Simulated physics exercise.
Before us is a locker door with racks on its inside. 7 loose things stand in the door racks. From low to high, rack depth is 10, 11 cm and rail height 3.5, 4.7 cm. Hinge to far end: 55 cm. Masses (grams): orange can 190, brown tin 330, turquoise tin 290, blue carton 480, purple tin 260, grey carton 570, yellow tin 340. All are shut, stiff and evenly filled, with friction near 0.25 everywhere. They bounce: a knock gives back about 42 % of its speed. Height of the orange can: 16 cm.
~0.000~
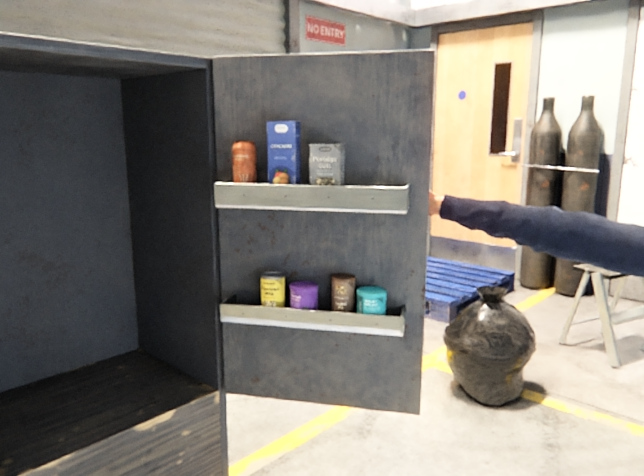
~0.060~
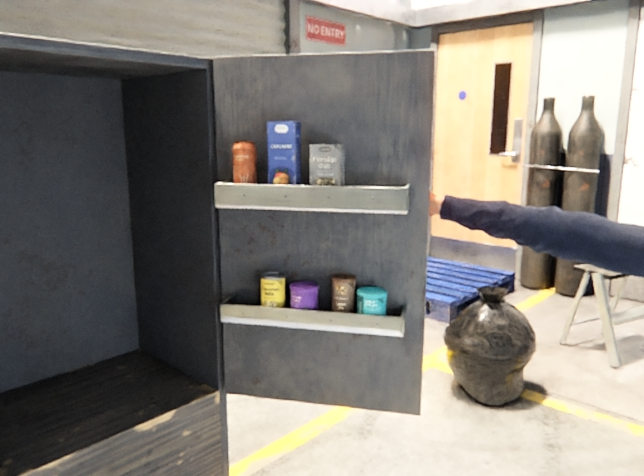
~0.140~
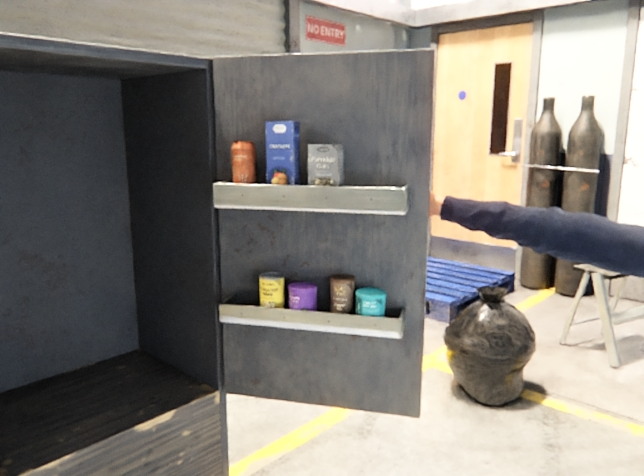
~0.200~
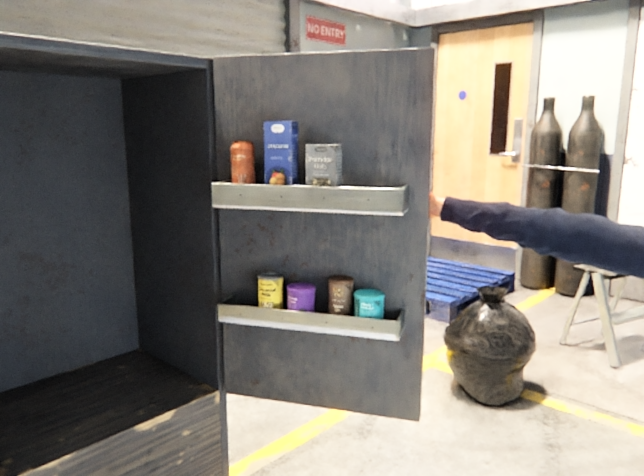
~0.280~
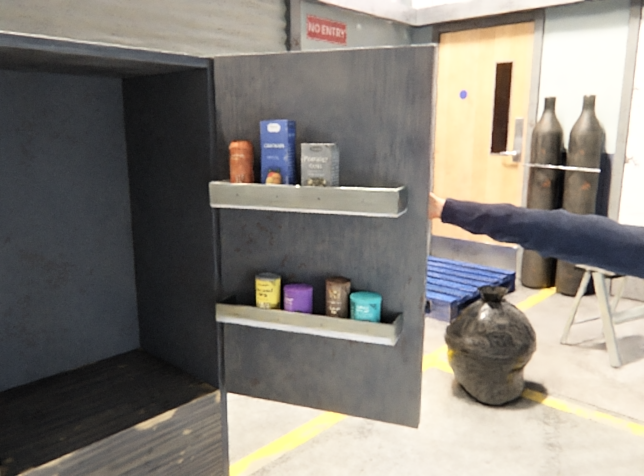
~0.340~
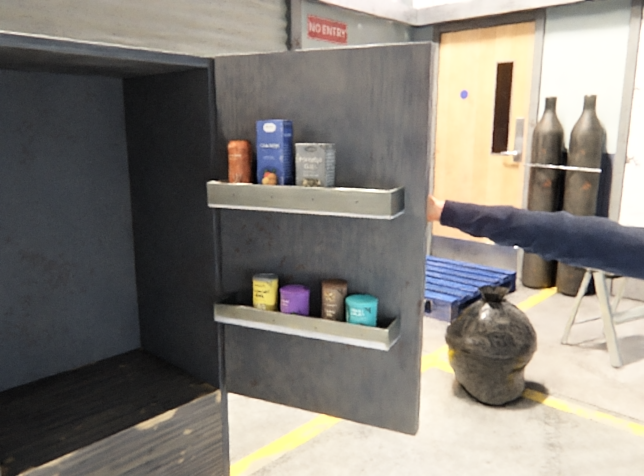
Industrial room with a dark locker, an outstretched arm slowly swinging its door slightly toward closed, tins and cartons on two racks.
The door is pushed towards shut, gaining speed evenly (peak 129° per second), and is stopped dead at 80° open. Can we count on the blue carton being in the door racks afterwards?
The blue carton keeps to its rack.
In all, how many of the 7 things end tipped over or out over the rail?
In all, 0.
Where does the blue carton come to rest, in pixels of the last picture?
Around (232, 163).
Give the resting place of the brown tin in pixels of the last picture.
Near (282, 321).
By 0.54 s, door 90° open.
By 0.64 s, door 80° open.
By 0.94 s, door 80° open; grey carton tilted 3°.
By 1.84 s, door 80° open.
When it is over (3.0 s), all 7 within 5 cm of the start. In the last view, blue carton near (232, 163).
